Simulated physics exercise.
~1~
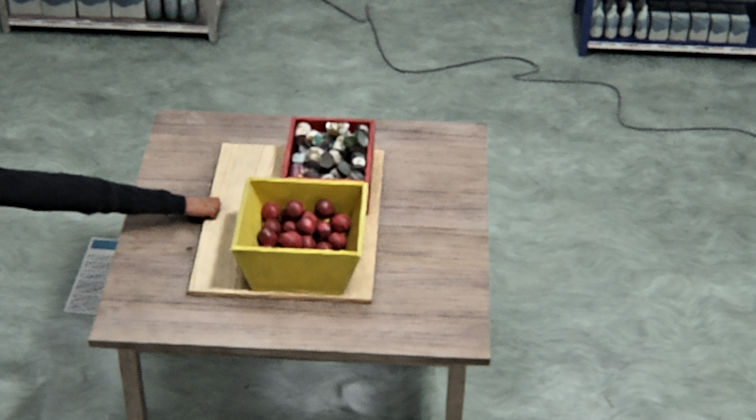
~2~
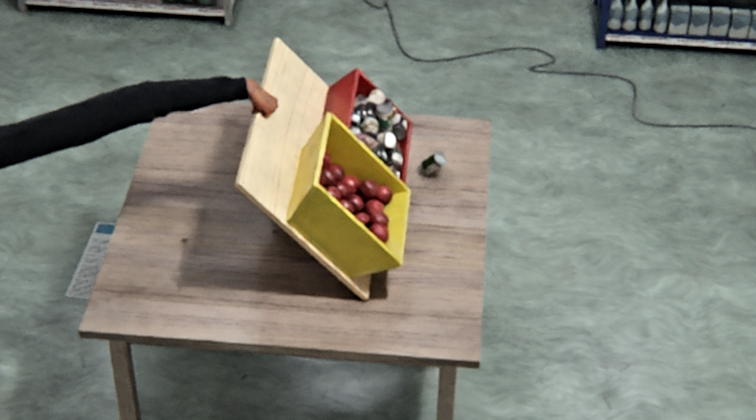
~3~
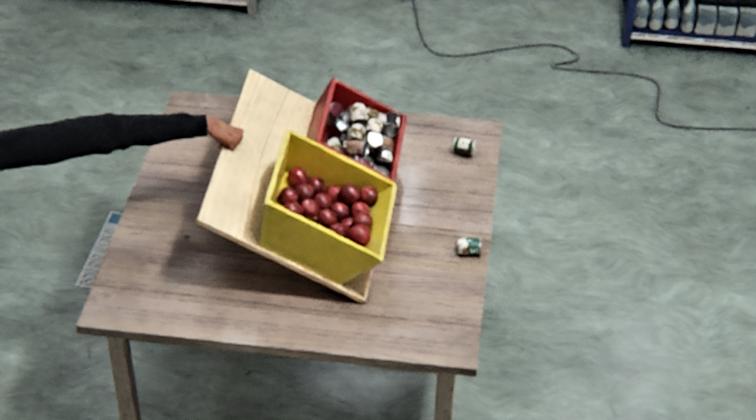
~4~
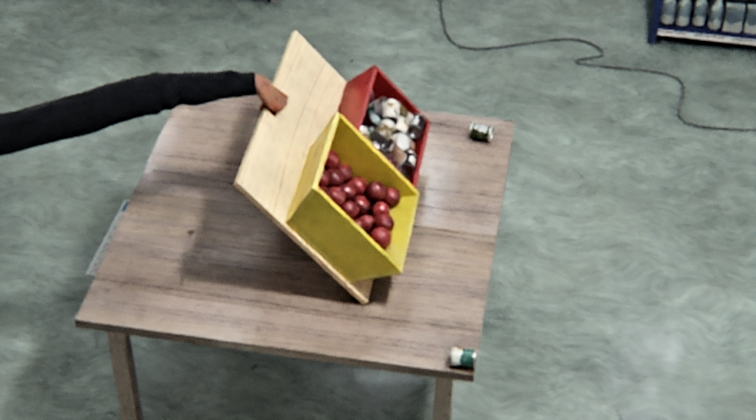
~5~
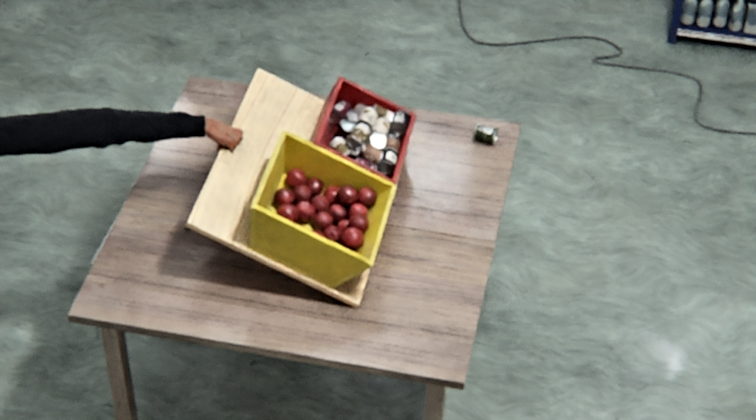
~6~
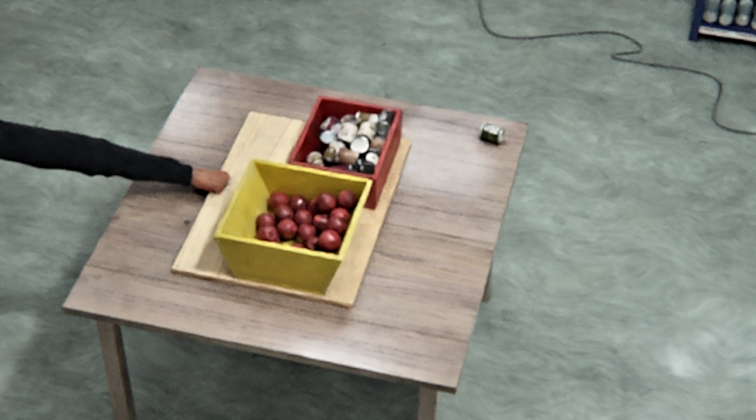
A hand tilting a board holding crates of red apples and small tins, two tins spilling out, then lowering it flat.
